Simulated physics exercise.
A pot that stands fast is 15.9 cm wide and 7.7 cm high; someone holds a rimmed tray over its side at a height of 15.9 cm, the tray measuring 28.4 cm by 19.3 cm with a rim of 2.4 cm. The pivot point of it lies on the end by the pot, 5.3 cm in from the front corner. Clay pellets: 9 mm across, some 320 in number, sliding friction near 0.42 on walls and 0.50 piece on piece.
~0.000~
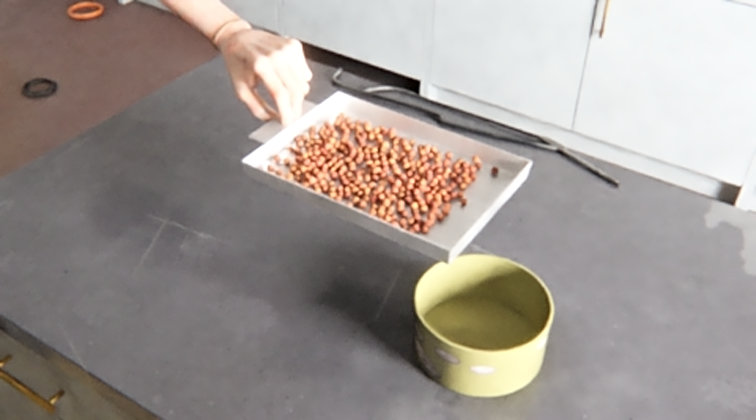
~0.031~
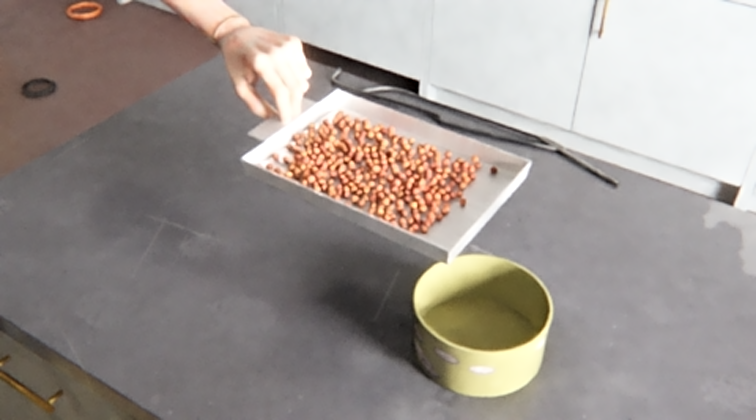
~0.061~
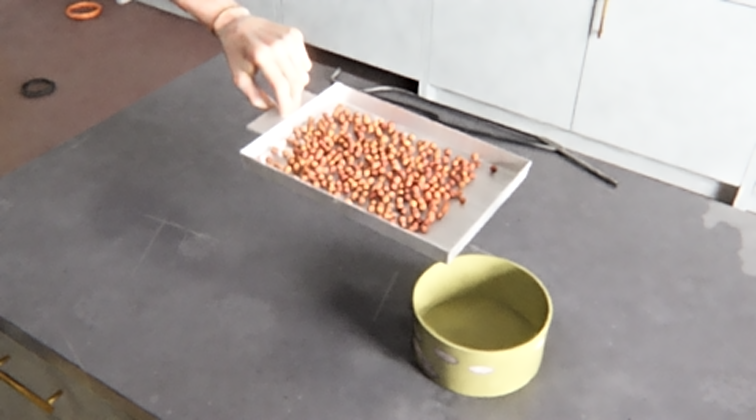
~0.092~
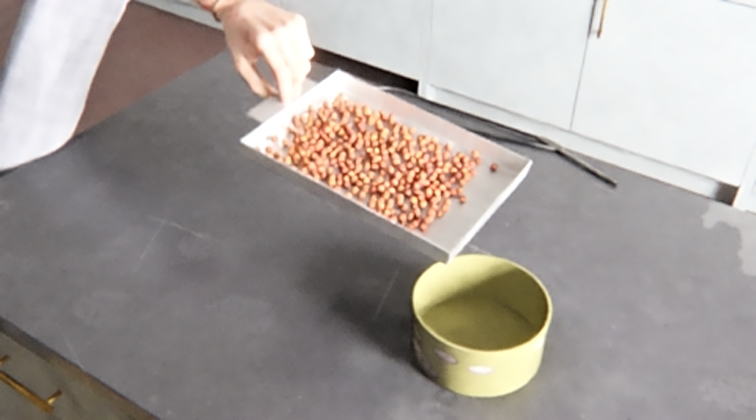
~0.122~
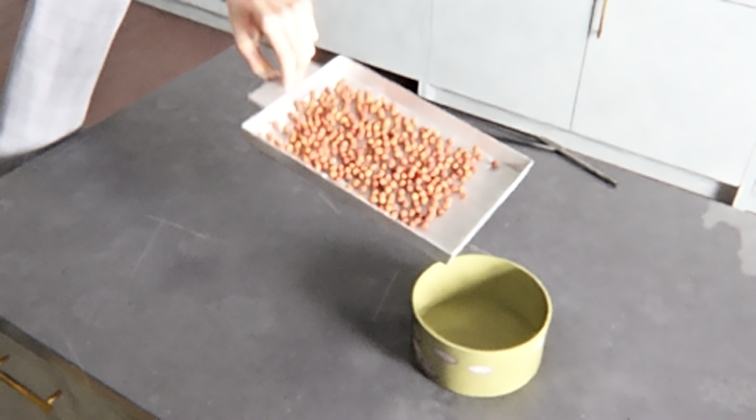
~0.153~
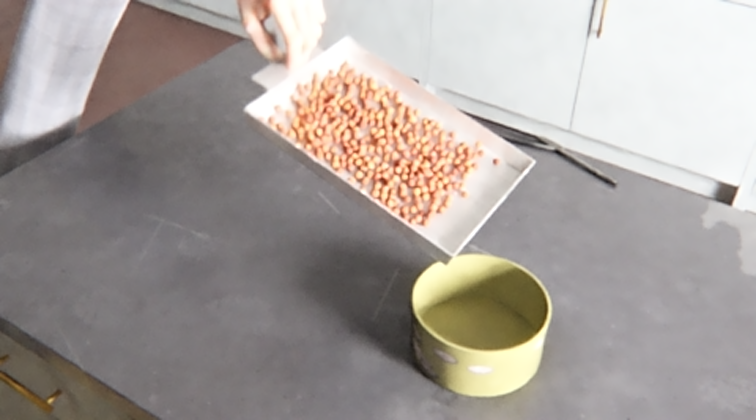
The video shows a hand holding a shallow white tray of reddish-brown pellets beside a green pot on a dark countertop, then raising the tray's far left end so it slopes toward the pot while the pellets stay spread across it.
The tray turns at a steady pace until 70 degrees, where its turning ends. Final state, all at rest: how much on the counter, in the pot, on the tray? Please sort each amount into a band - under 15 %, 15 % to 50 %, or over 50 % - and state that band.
Counter: 15 % to 50 %; pot: 15 % to 50 %; tray: 15 % to 50 %.
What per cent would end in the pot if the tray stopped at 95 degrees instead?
55 %.
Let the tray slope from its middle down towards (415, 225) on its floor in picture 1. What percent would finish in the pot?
Estimate: Some 30 per cent.
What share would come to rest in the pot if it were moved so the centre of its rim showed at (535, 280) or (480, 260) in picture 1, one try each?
Around 35 per cent, then around 0 per cent.
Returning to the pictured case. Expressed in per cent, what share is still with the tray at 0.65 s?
I'd say close to 35 per cent.
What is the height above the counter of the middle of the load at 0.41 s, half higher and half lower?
Some 26 cm.
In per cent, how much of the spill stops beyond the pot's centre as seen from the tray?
Share past the middle: Roughly 100 percent.
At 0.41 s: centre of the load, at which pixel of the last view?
Near pixel (455, 147).
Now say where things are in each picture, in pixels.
The first frame shows tray tilt 0 degrees, front corners at (246, 160) and (450, 248); middle of the pieces at (370, 173); pot at (483, 300).
The second frame shows tray tilt 1 degrees, front corners at (245, 158) and (449, 248); middle of the pieces at (369, 171).
The third frame shows tray tilt 3 degrees, front corners at (244, 152) and (449, 249); middle of the pieces at (369, 167).
The fourth frame shows tray tilt 7 degrees, front corners at (244, 140) and (450, 250), lowest corner right front; middle of the pieces at (370, 161).
The fifth frame shows tray tilt 12 degrees, front corners at (246, 125) and (451, 251), lowest corner right front; middle of the pieces at (371, 152).
The sixth frame shows tray tilt 17 degrees, front corners at (249, 109) and (453, 253), lowest corner right front; middle of the pieces at (374, 143); pot at (481, 300). Its pace works out near 185 degrees a second.
After 0.31 s, tilt 47 degrees; the tray holds 100 %, the pot 0 %.
After 0.41 s, tilt 64 degrees; the tray holds 100 %, the pot 0 %.
After 0.65 s, tilt 70 degrees; the tray holds 35 %, the pot 30 %.
At rest (1.6 s), counter 35 %, pot 30 %, tray 35 %.
